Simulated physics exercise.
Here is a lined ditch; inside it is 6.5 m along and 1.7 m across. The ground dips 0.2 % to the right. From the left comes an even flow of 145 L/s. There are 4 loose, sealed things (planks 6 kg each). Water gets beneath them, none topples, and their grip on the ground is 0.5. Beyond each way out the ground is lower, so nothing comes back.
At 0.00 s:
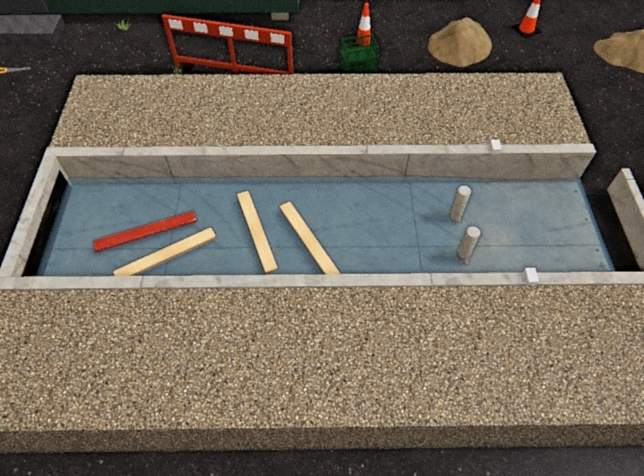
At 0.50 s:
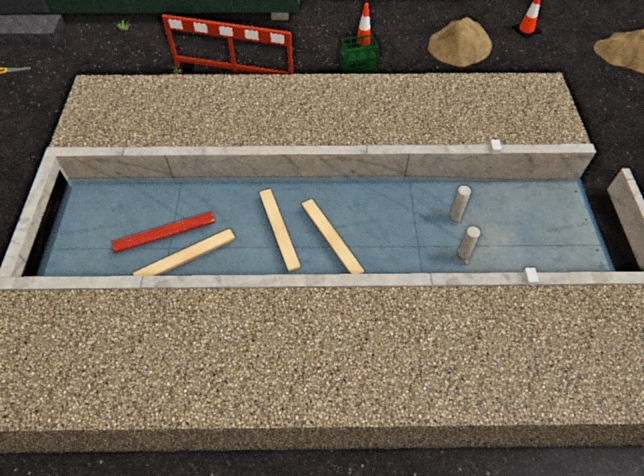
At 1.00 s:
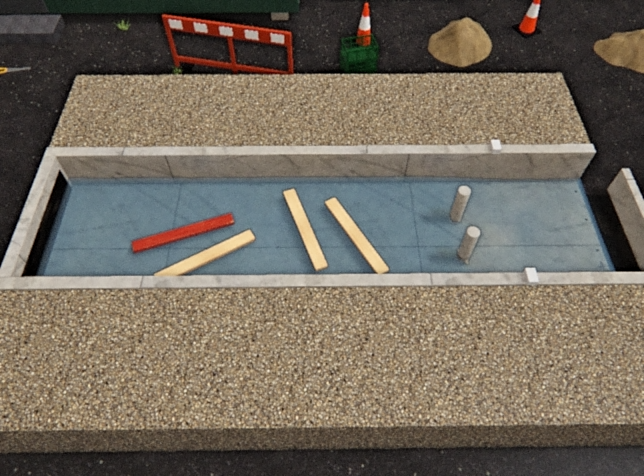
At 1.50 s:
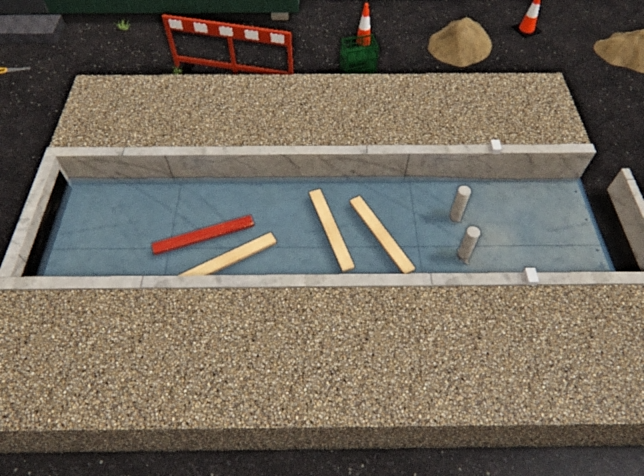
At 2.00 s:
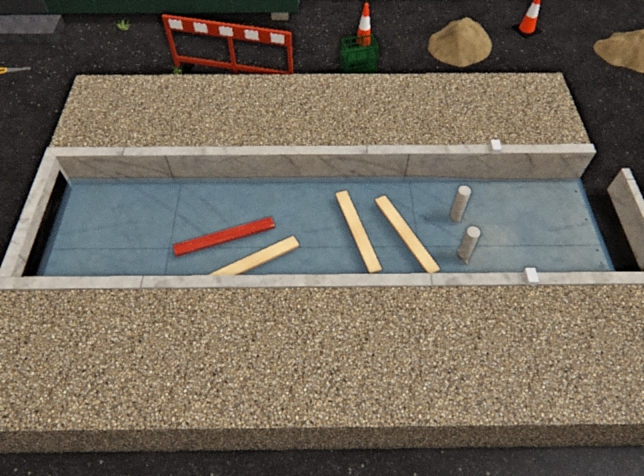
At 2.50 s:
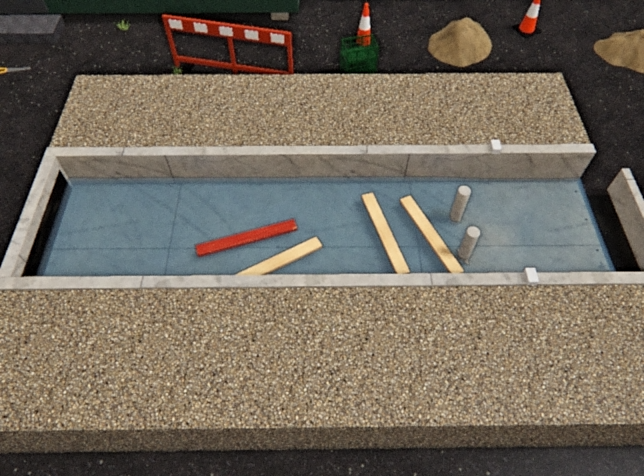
In a shallow, stone-edged channel of bluish water between two gravel strips, one red plank and three pale planks drift steadily rightward together, keeping nearly the same angles, until the foremost pale plank is beside two upright grey posts.
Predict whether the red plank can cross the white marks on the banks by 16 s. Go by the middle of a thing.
Red plank is held back.
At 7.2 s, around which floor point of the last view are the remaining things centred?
Near (413, 256).
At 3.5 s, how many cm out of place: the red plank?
Roughly 200 cm by then.
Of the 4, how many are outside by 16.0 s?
0 of them.
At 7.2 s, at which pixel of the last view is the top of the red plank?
At about (387, 250).
After 3.5 s the red plank is near (293, 239), 1.8 m from its start, afloat; 0 of 4 are over the mark; 4 afloat.
After 7.2 s the red plank is near (387, 250), 2.9 m from its start, afloat; 0 of 4 are over the mark; 4 afloat.
After 12.0 s the red plank is near (387, 250), 2.9 m from its start, afloat; 0 of 4 are over the mark; 4 afloat.
After 16.0 s the red plank is near (387, 250), 2.9 m from its start, afloat; 0 of 4 are over the mark; 4 afloat.
